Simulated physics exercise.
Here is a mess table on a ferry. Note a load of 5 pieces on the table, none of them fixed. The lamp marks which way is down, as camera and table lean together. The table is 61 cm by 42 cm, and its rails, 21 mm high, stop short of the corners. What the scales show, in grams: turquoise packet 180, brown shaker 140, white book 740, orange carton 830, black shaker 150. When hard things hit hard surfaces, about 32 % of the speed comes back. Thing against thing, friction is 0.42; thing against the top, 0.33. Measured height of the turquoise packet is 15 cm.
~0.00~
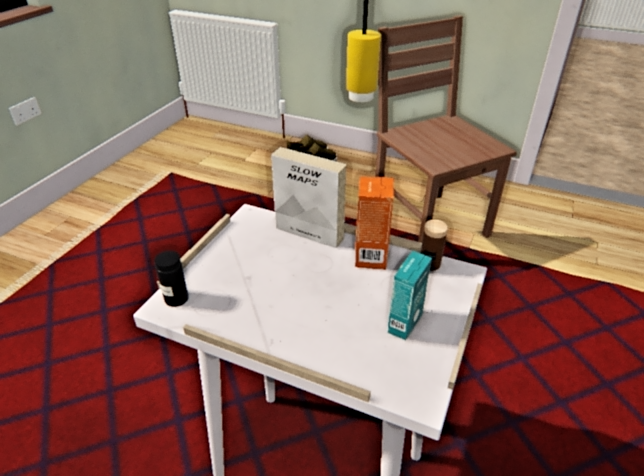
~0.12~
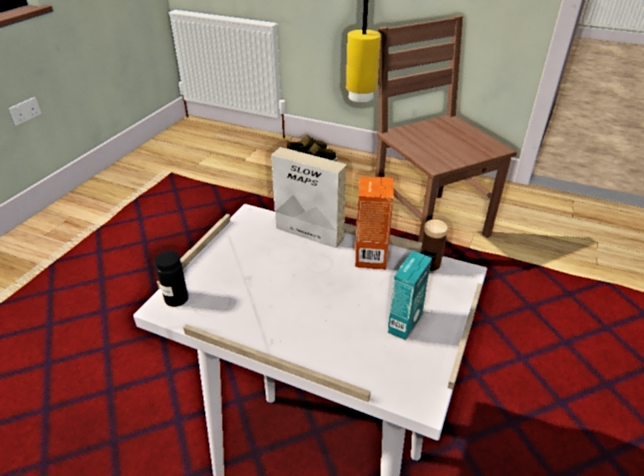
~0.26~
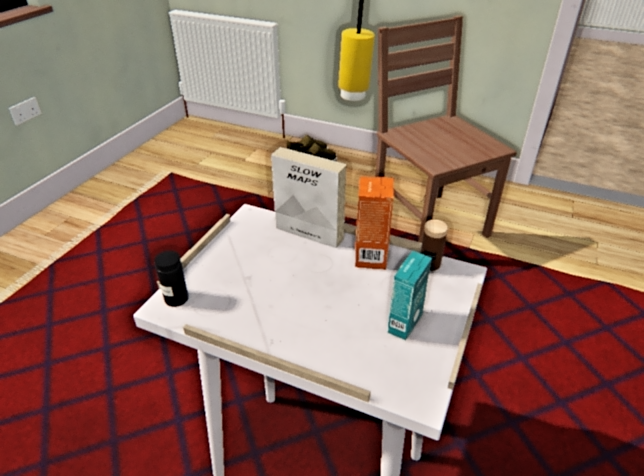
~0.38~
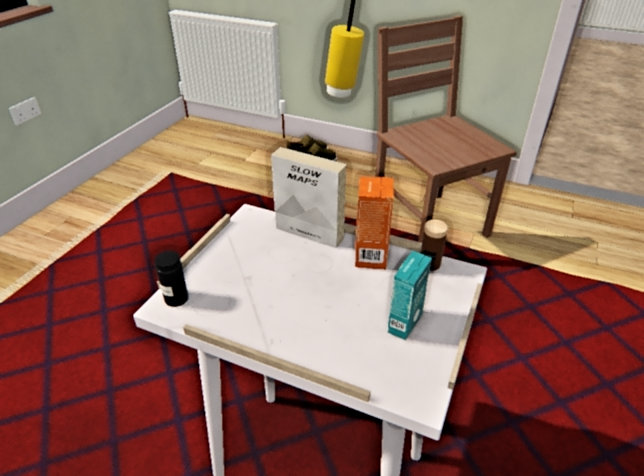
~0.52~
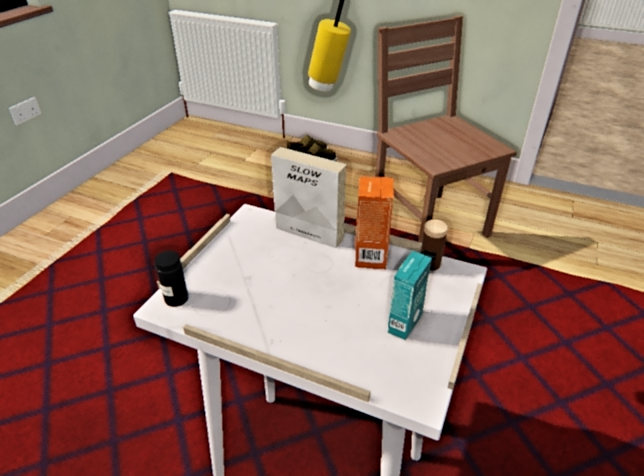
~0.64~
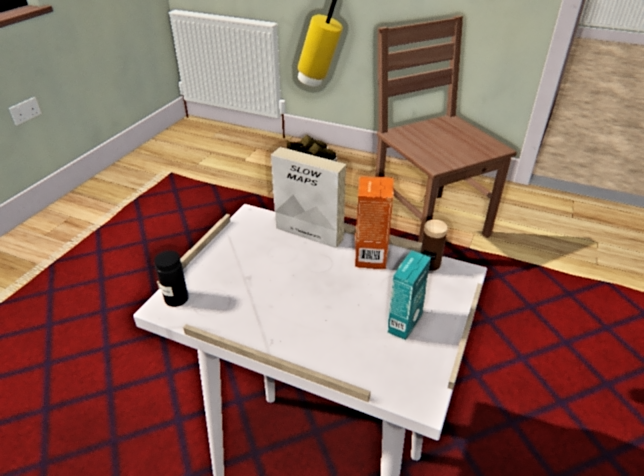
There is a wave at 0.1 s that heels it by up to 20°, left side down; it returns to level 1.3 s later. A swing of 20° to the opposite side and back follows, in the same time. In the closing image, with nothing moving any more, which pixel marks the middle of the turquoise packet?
The middle of the turquoise packet is at roughly (336, 289) in the final view.
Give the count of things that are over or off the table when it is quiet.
The count is 1.
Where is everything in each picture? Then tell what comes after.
In the first picture, boat level; turquoise packet (409, 297); brown shaker (433, 246).
In the second picture, boat level; orange carton (374, 224); black shaker (172, 279).
In the third picture, heel 3°, left side down; brown shaker (433, 246); white book (309, 199).
In the fourth picture, heel 8°, left side down; orange carton (374, 224); black shaker (172, 279).
In the fifth picture, heel 14°, left side down; brown shaker (433, 245); white book (309, 198).
In the sixth picture, heel 19°, left side down; turquoise packet (409, 296); orange carton (373, 224).
After 0.94 s, heel 16°, left side down; turquoise packet tipped 57° from how it sat near (373, 289).
After 1.04 s, heel 12°, left side down; turquoise packet on its side near (349, 291); orange carton slid 2 cm.
After 2.14 s, heel 19°, right side down; turquoise packet on its side near (333, 288).
At rest (3.2 s), tipped over on the table, turquoise packet; the other 4 in place, give or take 5 cm. Seen from the same camera at the end, turquoise packet near (336, 289).
